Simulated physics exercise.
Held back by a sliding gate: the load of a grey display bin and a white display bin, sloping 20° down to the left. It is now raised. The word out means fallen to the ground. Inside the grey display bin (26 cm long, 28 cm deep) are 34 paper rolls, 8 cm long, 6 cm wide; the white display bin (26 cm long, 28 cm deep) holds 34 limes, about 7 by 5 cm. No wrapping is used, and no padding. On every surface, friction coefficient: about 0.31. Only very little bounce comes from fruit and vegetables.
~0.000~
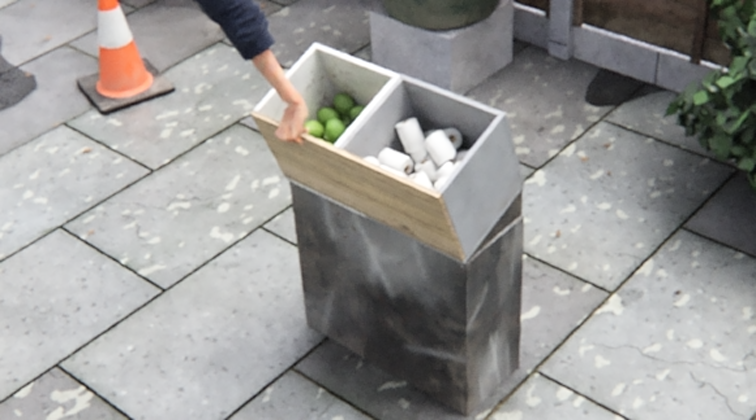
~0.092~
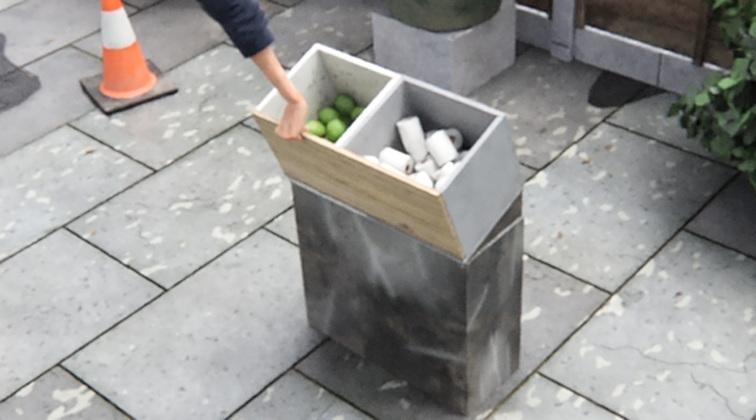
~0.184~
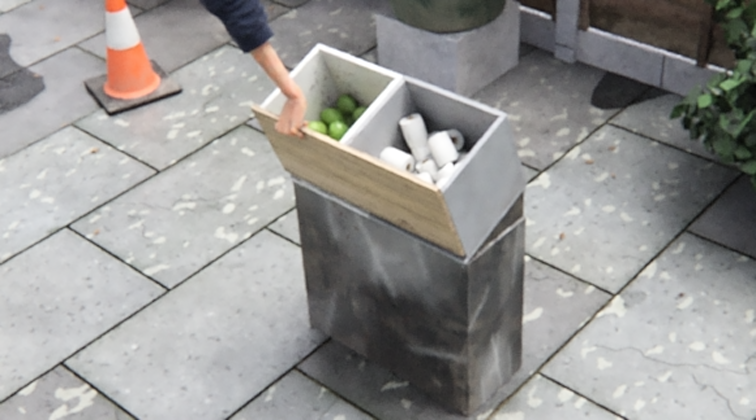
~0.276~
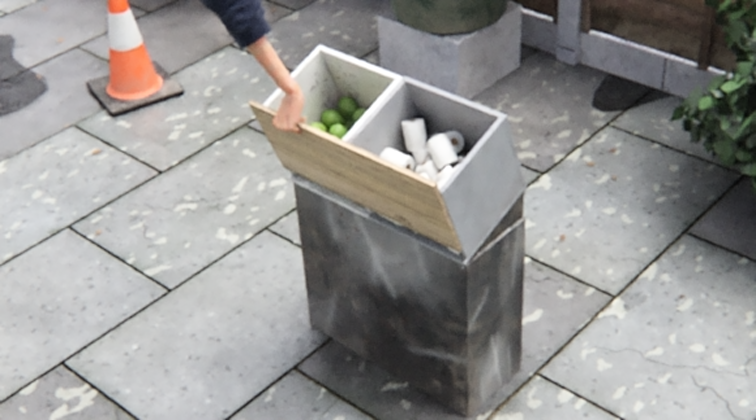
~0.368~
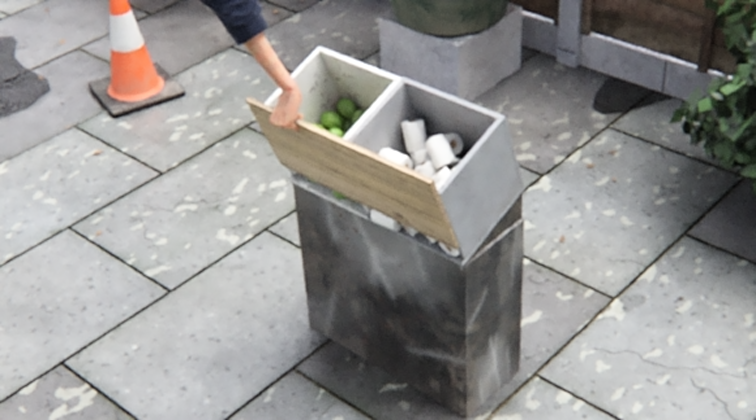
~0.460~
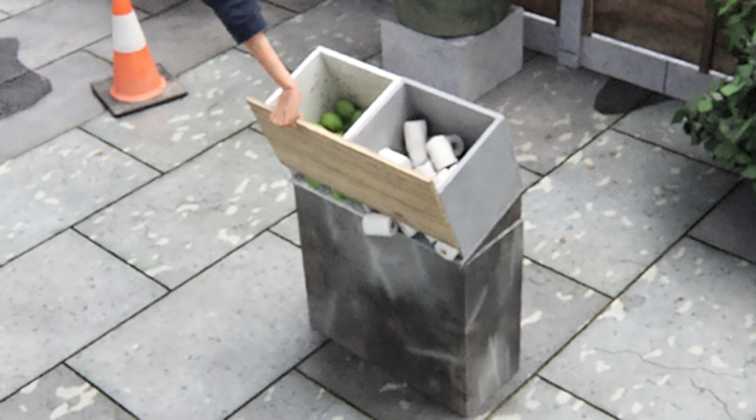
A two-part bin with a wooden front panel sits tilted on a dark, scuffed box on grey paving, seen from above at an angle. Green limes fill the white left compartment and white paper rolls the grey right one, with an orange-and-white cone behind at left and leaves at right. A hand raises the panel slightly, limes and rolls emerge beneath it, and the view shifts very slightly.
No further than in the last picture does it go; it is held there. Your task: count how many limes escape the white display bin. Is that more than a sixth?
Below a sixth.
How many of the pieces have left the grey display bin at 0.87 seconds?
Grey display bin: Roughly 1 out by then.
After 0.87 s, the grey display bin is down by 1 of 34 and the white display bin has all 34.
After 1.38 s, the grey display bin is down by 3 of 34 and the white display bin has all 34.
After 2.10 s, the grey display bin is down by 4 of 34 and the white display bin has all 34.
Final count (at 3.02 s), the grey display bin is down by 5 of 34 and the white display bin has all 34. Asked share, 0 of 34, 0 per cent.
